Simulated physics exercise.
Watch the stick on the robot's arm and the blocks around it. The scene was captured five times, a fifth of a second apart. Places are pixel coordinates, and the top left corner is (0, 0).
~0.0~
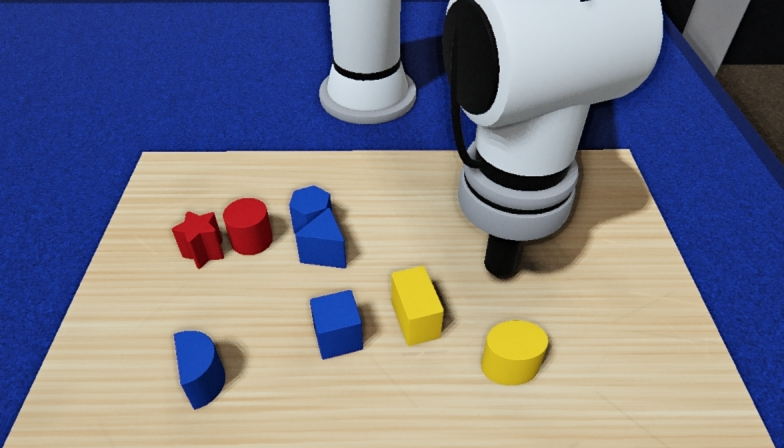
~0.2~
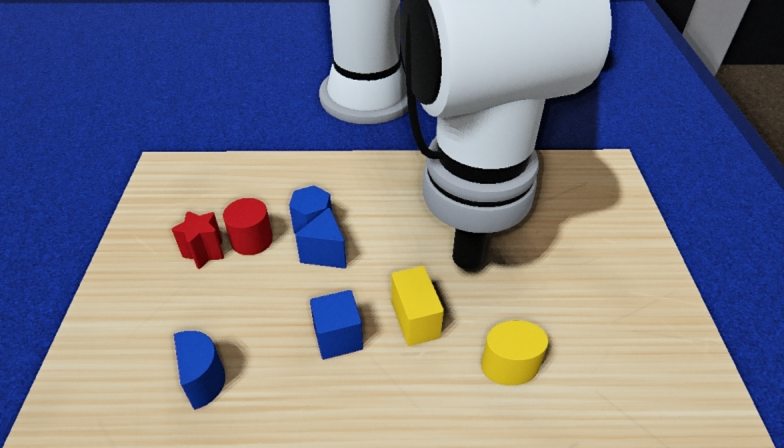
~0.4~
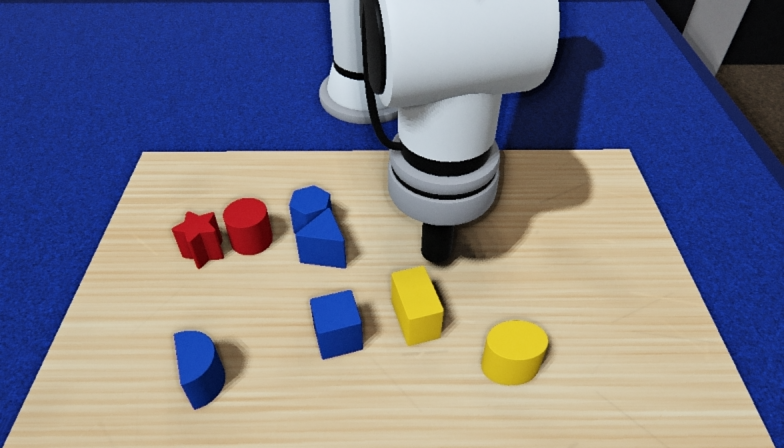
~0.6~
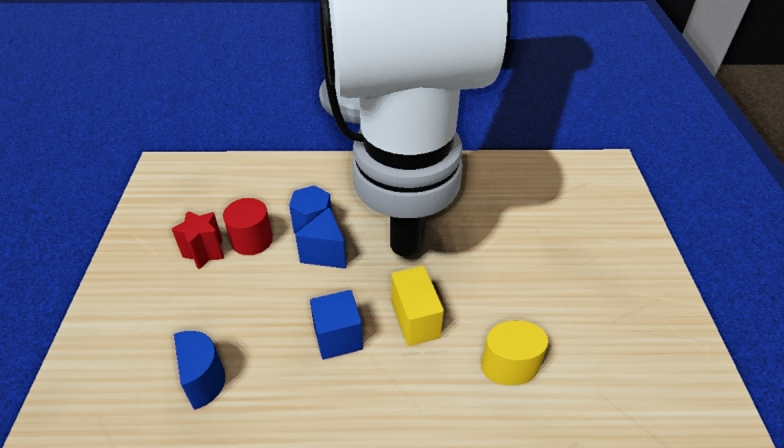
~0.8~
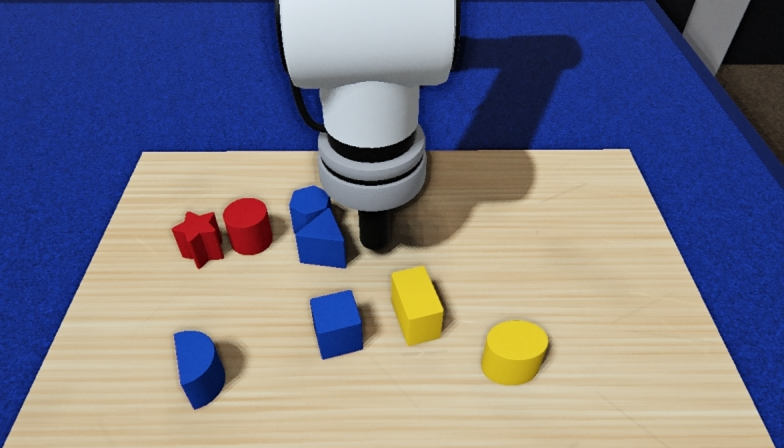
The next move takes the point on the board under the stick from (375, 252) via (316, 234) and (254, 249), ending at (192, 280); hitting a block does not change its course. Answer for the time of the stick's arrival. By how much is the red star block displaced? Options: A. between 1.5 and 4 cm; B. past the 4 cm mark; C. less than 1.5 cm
Letter B.
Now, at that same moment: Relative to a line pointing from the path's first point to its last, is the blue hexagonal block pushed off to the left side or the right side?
Towards the right-hand side.
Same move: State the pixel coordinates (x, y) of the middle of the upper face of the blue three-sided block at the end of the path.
Pixel (292, 230).
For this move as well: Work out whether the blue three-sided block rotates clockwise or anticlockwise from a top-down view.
From above, the blue three-sided block will be seen to turn anti-clockwise.
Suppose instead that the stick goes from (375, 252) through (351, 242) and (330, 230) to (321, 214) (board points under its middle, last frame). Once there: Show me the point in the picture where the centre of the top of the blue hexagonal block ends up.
My best guess is (284, 186).
On the path given first. One third of the way, stick at (314, 223); blue hexagonal block at (287, 192), turned 40° clockwise; blue three-sided block at (302, 228), turned 40° anticlockwise.
Two thirds of the way, stick at (250, 238); red star block at (170, 227); red circular block at (209, 218); blue hexagonal block at (271, 187), turned 65° clockwise; blue three-sided block at (292, 230), turned 80° anticlockwise.
At the end, stick at (187, 269); red star block at (138, 228); red circular block at (178, 223); blue hexagonal block at (271, 187), turned 65° clockwise; blue three-sided block at (292, 230), turned 80° anticlockwise.
